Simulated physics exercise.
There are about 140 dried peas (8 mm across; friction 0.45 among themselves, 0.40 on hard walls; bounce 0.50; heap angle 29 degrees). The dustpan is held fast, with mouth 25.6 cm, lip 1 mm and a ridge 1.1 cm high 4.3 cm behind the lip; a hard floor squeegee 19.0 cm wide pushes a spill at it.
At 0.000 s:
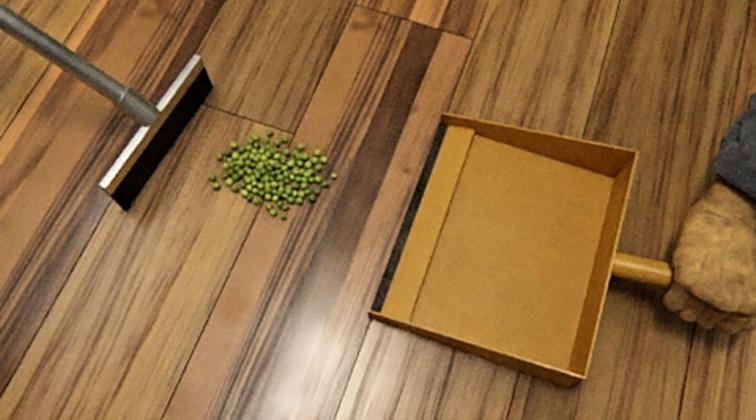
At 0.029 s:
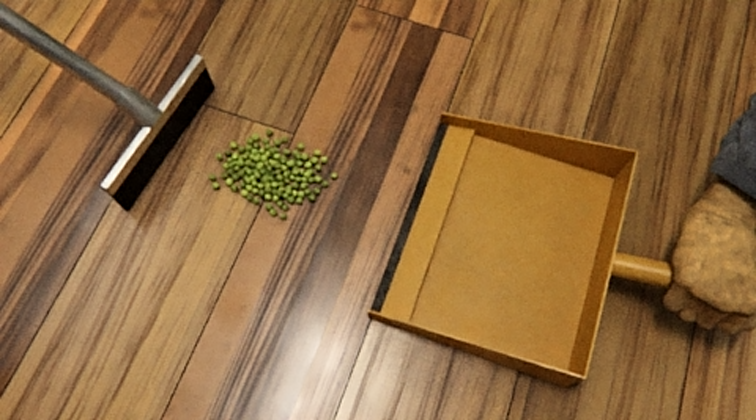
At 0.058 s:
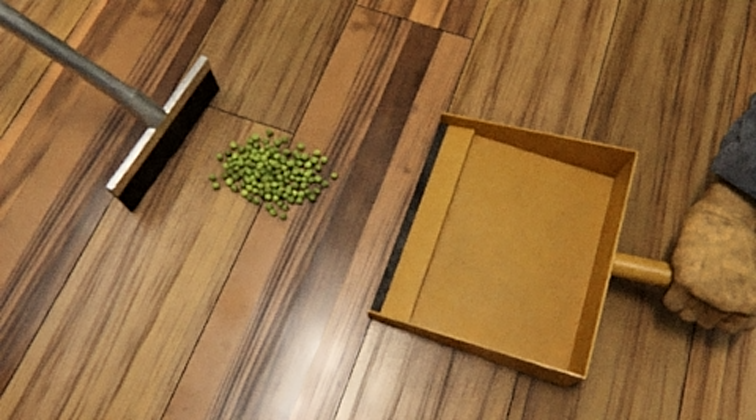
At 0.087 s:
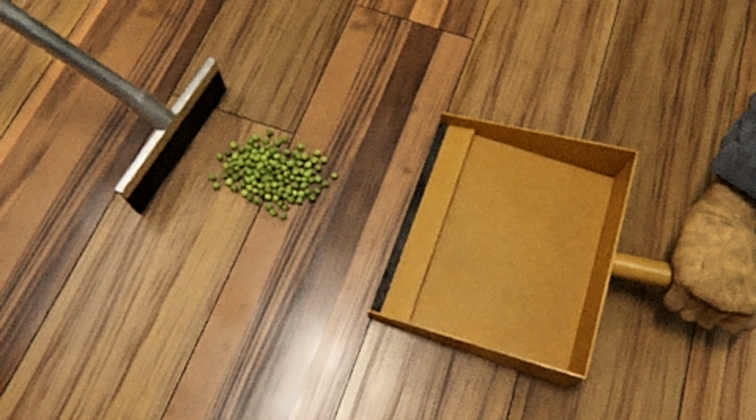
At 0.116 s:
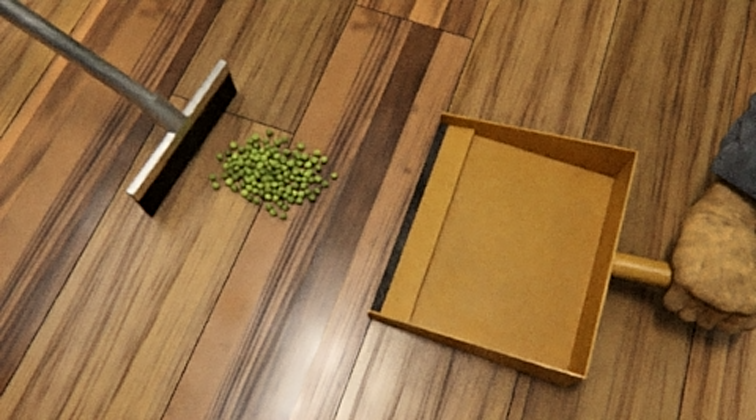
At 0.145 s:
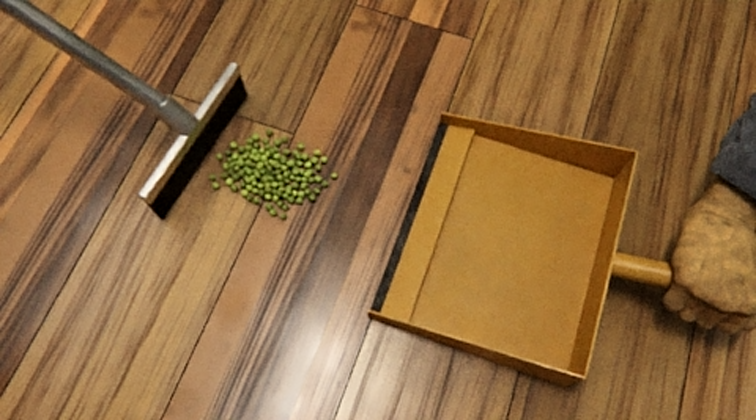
At first, a squeegee on a metal handle stands left of a small pile of green peas on a wooden floor, while a gloved hand grips a tan dustpan at right. The blade then slides a short way right, closing the gap to the peas, while the pile and dustpan stay still.
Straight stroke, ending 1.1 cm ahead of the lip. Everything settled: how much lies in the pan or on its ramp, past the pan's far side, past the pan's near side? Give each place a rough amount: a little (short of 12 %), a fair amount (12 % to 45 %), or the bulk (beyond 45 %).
In the pan or on its ramp: A fair amount; past the pan's far side: A little; past the pan's near side: A little.
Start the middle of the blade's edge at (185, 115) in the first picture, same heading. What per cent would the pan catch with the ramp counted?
The pan and its ramp would take some 15 per cent.
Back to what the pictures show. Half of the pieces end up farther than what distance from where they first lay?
Roughly 18 cm.
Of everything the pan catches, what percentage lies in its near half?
About 40 %.
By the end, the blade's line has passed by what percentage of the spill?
Around 5 in a hundred.
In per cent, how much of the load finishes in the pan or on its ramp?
About 30 per cent.
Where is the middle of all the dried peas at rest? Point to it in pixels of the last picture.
Near (401, 220).
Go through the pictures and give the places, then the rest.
The first frame shows blade from (108, 189) to (199, 64), moved 0.0 cm, 0 of the pieces shifted so far; middle of the pieces at (273, 173); pan at (514, 250).
The second frame shows blade from (110, 189) to (200, 64), moved 0.2 cm, 0 of the pieces shifted so far; middle of the pieces at (273, 173).
The third frame shows blade from (115, 190) to (205, 65), moved 0.8 cm, 0 of the pieces shifted so far; middle of the pieces at (273, 173).
The fourth frame shows blade from (124, 192) to (213, 67), moved 1.8 cm, 0 of the pieces shifted so far; middle of the pieces at (273, 173).
The fifth frame shows blade from (135, 195) to (224, 69), moved 3.2 cm, 0 of the pieces shifted so far; middle of the pieces at (273, 173).
The sixth frame shows blade from (147, 198) to (235, 71), moved 4.6 cm, 0 of the pieces shifted so far; middle of the pieces at (273, 173); pan at (514, 250). The blade's pace is about 0.48 m/s, heading 6 degrees away from the viewer's side.
After 0.39 s, middle of the blade 14 cm from the lip; 0 % over the lip, far side 0 %, near side 0 %.
After 0.55 s, middle of the blade 6 cm from the lip; 0 % over the lip, far side 0 %, near side 0 %.
Then, at 0.83 s, middle of the blade 2 cm from the lip; 35 % over the lip, far side 0 %, near side 5 %.
At rest (1.3 s), pan 30 %, far side 0 %, near side 5 %, in front of the lip or behind the blade 65 %.
